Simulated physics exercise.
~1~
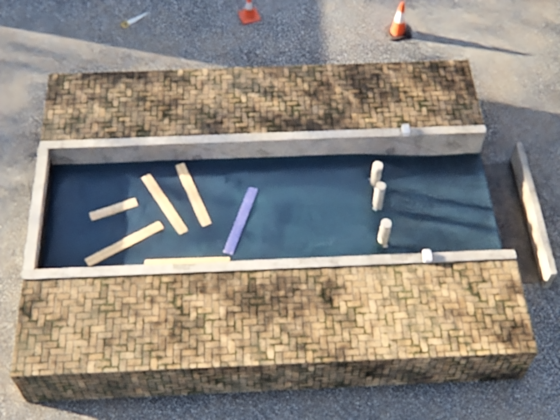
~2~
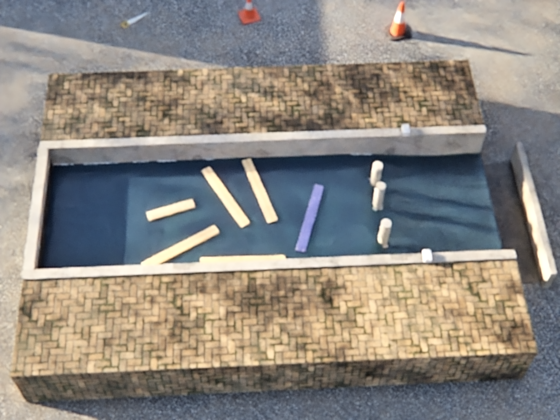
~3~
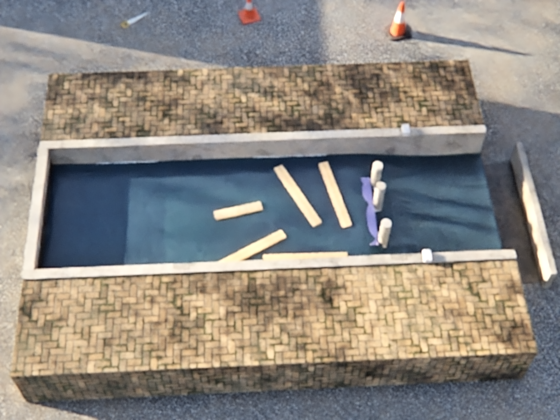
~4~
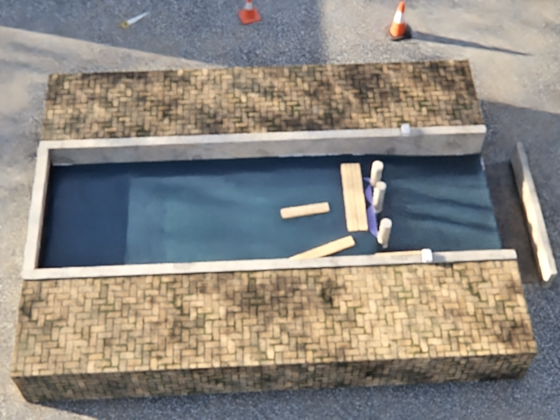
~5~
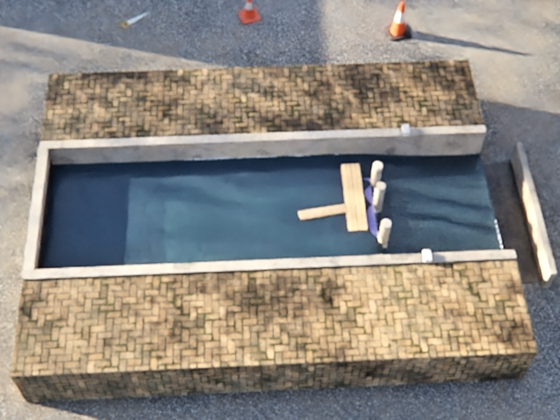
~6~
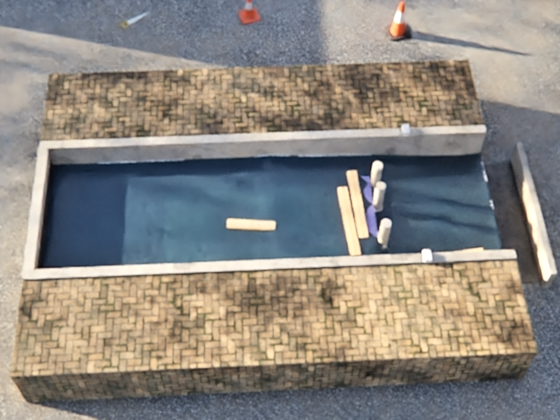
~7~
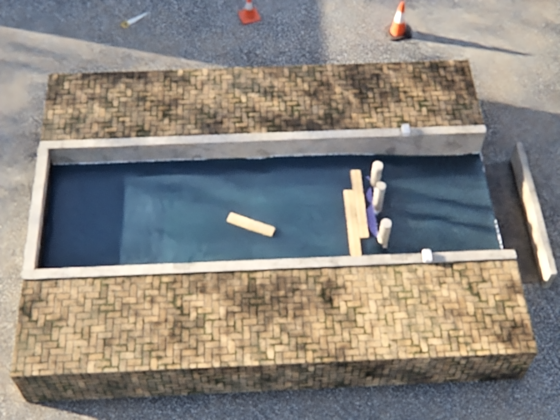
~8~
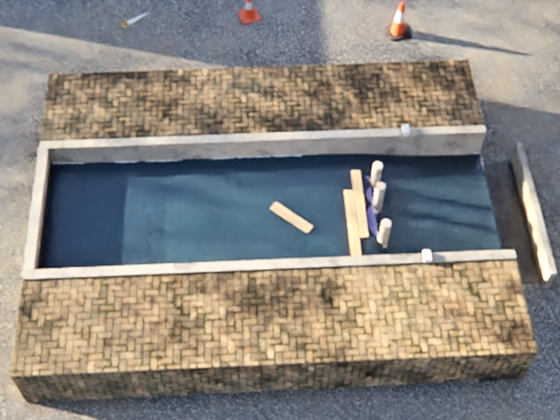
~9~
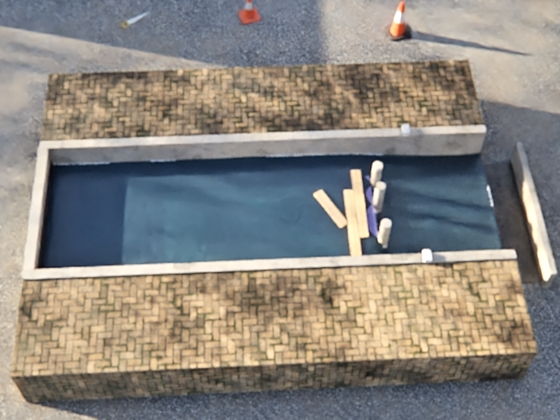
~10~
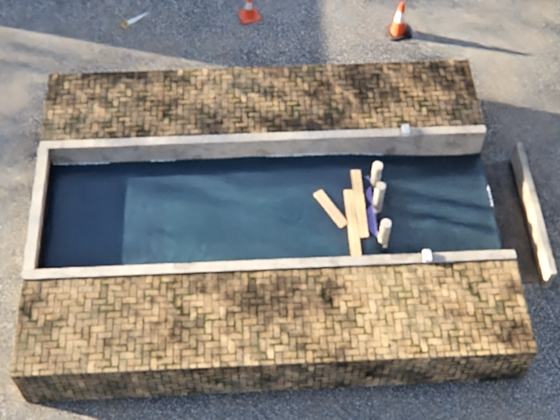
The clip shows wooden boards and a blue plank drifting right along a water channel between brick banks. The blue plank lodges against three upright posts, some boards pass out of view, and three pale boards end up resting beside it, still short of the white bank marks.
